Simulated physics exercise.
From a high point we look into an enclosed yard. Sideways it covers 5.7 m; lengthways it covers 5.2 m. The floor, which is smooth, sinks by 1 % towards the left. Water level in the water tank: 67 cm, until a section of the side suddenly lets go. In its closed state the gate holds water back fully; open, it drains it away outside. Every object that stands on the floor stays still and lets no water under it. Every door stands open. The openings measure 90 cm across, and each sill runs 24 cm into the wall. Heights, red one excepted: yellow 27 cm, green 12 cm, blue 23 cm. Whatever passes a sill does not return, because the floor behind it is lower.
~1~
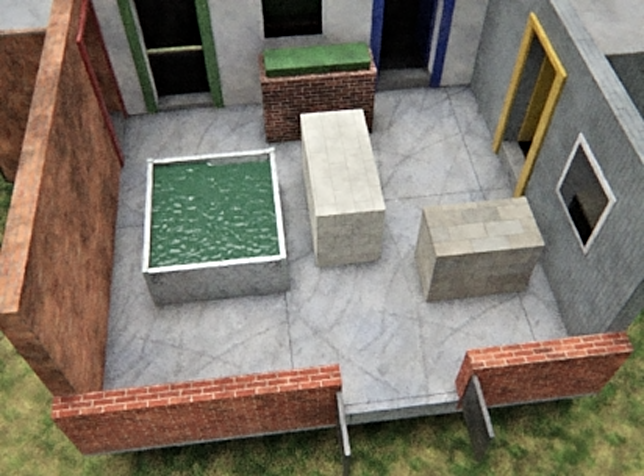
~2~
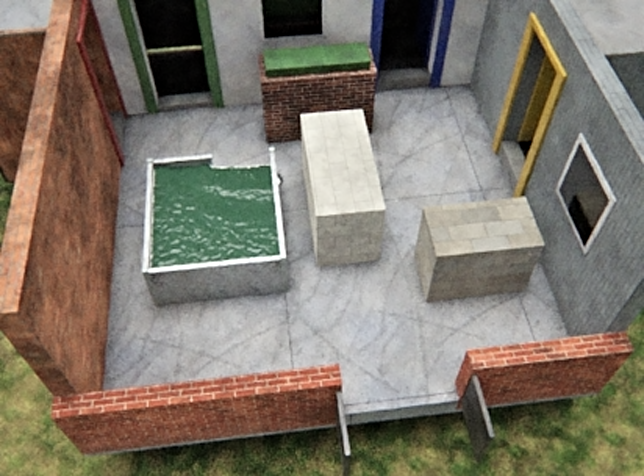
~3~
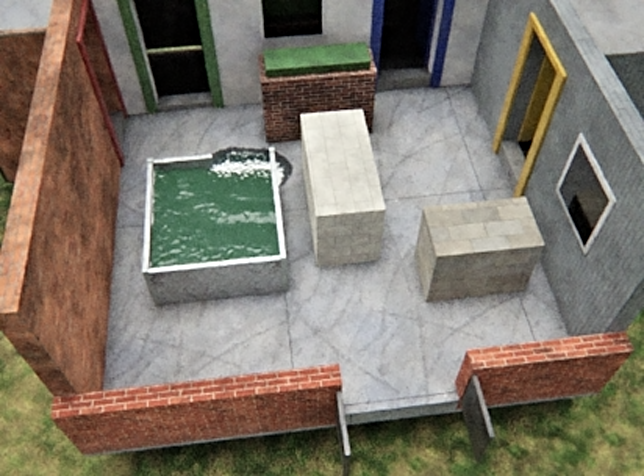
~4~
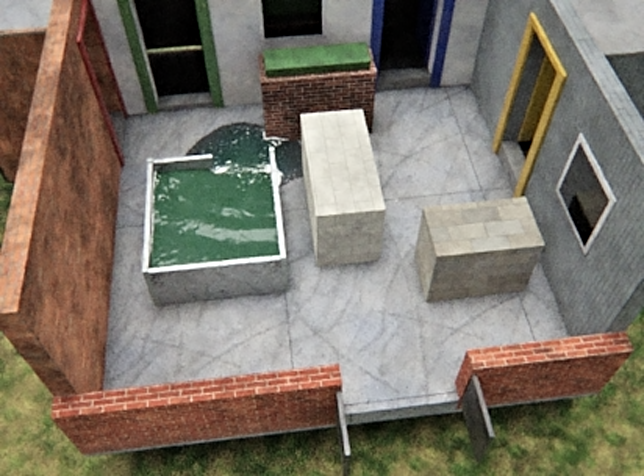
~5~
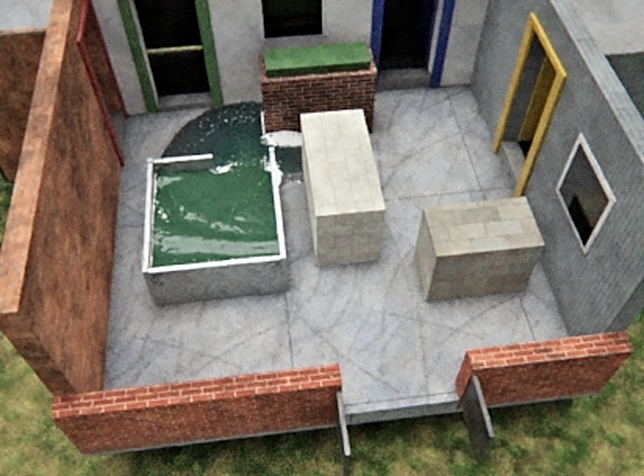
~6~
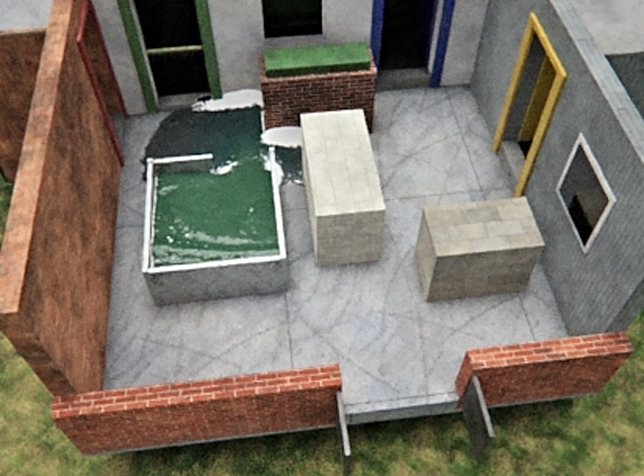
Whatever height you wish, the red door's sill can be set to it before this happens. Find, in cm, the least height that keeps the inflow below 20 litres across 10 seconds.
The least height is about 25 cm.
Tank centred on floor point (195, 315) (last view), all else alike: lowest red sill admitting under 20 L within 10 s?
A minimum of about 17 cm.
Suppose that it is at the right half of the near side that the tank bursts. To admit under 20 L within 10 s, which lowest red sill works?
Then something near 10.5 cm.
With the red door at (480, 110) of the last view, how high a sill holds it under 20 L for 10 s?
Around 13.0 cm would do it.
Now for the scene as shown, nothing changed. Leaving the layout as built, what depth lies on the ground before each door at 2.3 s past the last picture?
At the yellow door the depth is 11 cm, at green 17 cm, at red 24 cm and at blue 7 cm.
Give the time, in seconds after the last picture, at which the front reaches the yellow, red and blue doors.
Times: Yellow 1.3 seconds, red 0.3 seconds, blue 0.9 seconds.
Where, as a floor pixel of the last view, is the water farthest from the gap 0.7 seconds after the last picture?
Lab note: Front tip approx. at (436, 131).
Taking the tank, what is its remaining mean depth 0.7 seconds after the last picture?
About 45 centimetres.
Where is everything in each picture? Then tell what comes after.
The water tank at (214, 210) is whole and still, 67 cm deep; the red door at (106, 89) is dry, in the first picture.
The gap is on the far side, the front 0.4 m out at a hidden place; the back of the water tank holds 67 cm, in the second picture.
Water pours out on the far side and has run 0.8 m, to a hidden place; about 10 cm deep outside, 67 cm at the back, in the third picture.
The gap is on the far side, the front 1.4 m out at (239, 126); the back of the water tank holds 67 cm, in the fourth picture.
Water pours out on the far side and has run 1.9 m, to (223, 107); about 6 cm deep outside, 62 cm at the back, in the fifth picture.
The gap is on the far side, the front 1.9 m out at (182, 111); the back of the water tank holds 56 cm; 0.6 m in a straight line remain to the red door at (106, 89), in the sixth picture.
Then, 0.7 s after the last picture water covers 25 % of the floor, deepest (42 cm) near (238, 111); 9 cm at the red door, 0 litres in over its 18 cm sill.
Then, 2.3 s after the last picture water covers 50 % of the floor, deepest (28 cm) near (126, 121); 24 cm at the red door, 43 litres in over its 18 cm sill.
Then, 9.3 s after the last picture water covers 95 % of the floor, deepest (12 cm) near (102, 423); 10 cm at the red door, 64 litres in over its 18 cm sill.
At the red door as built, the water peaked near 25 cm, 1.5 s after the last picture.
Run again over the same 10 s with other heights there, 35 litres in over 21.5 cm, 7 litres over 29 cm. The limit of 20 litres is kept from about 25 cm up.
